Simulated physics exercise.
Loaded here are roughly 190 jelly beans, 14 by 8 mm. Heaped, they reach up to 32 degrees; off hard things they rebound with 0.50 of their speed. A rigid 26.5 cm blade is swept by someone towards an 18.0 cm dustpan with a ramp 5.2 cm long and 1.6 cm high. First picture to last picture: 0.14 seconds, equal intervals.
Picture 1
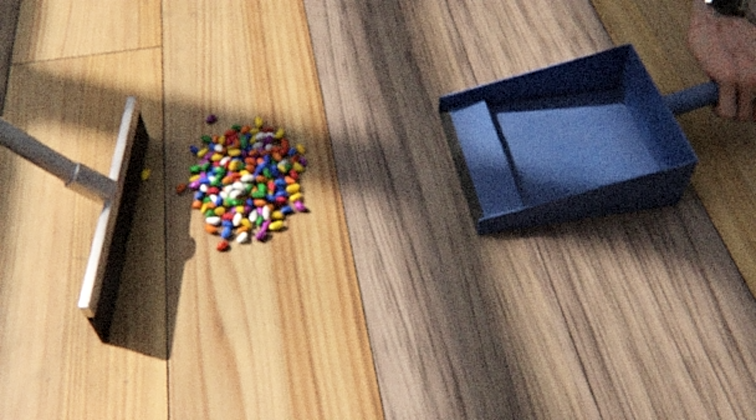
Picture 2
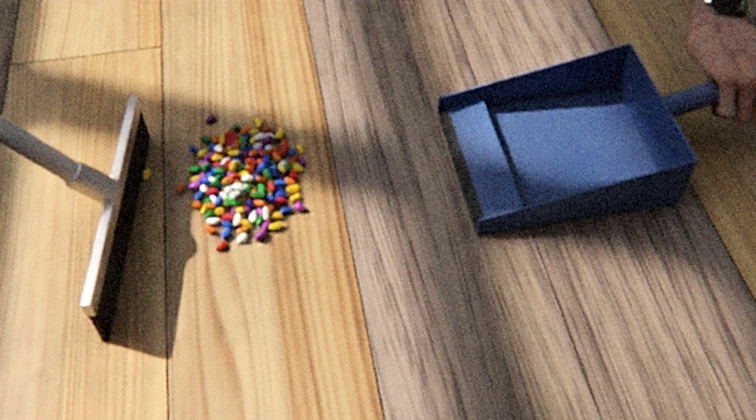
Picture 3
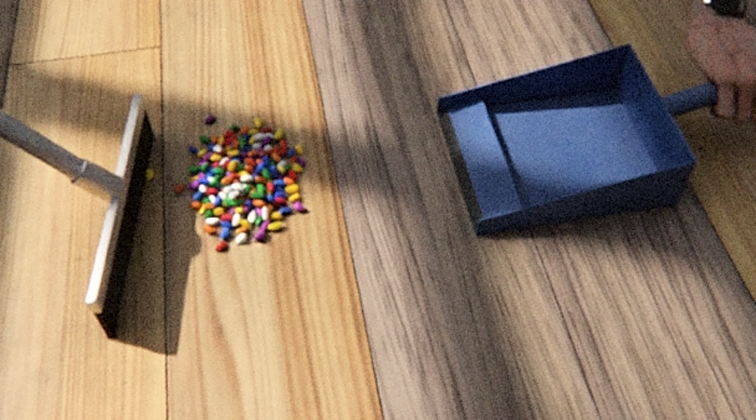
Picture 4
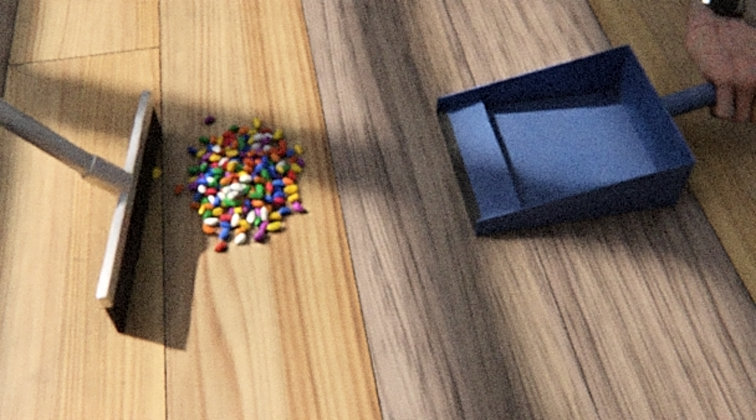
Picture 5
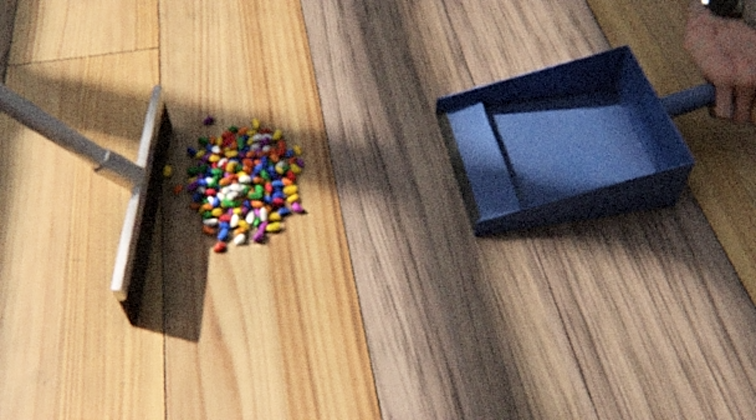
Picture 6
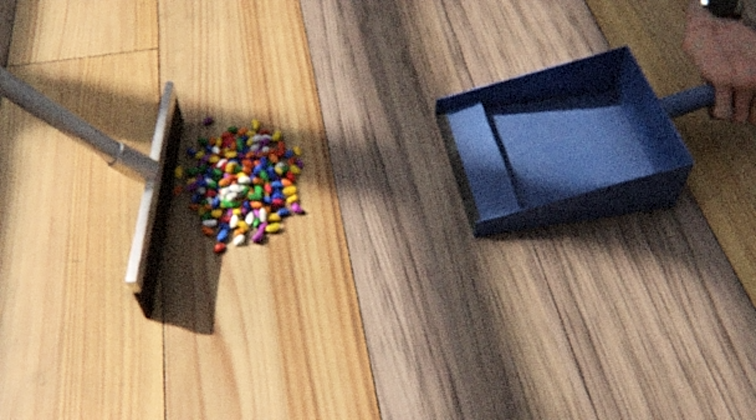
A hand holding a blue dustpan at right while a flat blade slides slowly rightward up close to colourful jelly beans.
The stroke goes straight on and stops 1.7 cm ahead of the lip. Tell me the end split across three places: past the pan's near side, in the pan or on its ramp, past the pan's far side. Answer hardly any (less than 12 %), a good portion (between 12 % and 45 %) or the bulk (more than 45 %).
Near side: Hardly any; pan: Hardly any; far side: A good portion.
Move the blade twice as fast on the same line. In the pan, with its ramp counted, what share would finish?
Then around 25 per cent.
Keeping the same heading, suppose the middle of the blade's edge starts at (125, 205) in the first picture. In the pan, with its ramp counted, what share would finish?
Estimate: Near 5 %.
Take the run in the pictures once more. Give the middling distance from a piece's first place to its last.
I'd say near 22 cm.
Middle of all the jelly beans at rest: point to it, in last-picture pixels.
Resting centre estimate: Around (432, 137).
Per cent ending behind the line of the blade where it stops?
10 %.
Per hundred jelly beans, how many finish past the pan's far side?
Roughly 35 %.
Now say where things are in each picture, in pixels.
Blade from (88, 310) to (134, 107), moved 0.0 cm, 0 of the pieces shifted so far; middle of the pieces at (242, 176); pan at (569, 154), in the first frame.
Blade from (90, 309) to (136, 106), moved 0.2 cm, 0 of the pieces shifted so far; middle of the pieces at (241, 176), in the second frame.
Blade from (96, 306) to (140, 104), moved 0.8 cm, 1 of the pieces shifted so far; middle of the pieces at (241, 176), in the third frame.
Blade from (106, 300) to (148, 100), moved 1.9 cm, 1 of the pieces shifted so far; middle of the pieces at (240, 177), in the fourth frame.
Blade from (120, 293) to (159, 96), moved 3.4 cm, 1 of the pieces shifted so far; middle of the pieces at (239, 177), in the fifth frame.
Blade from (135, 286) to (171, 91), moved 4.9 cm, 1 of the pieces shifted so far; middle of the pieces at (238, 178); pan at (566, 156), in the sixth frame.
Then, 0.26 s after the last picture, middle of the blade 18 cm from the lip; 0 % over the lip, far side 20 %, near side 0 %.
Then, 0.44 s after the last picture, middle of the blade 9 cm from the lip; 0 % over the lip, far side 30 %, near side 5 %.
Then, 0.74 s after the last picture, middle of the blade 4 cm from the lip; 5 % over the lip, far side 35 %, near side 5 %.
In the end, near side 5 %, pan 5 %, far side 35 %, in front of the lip or behind the blade 55 %.
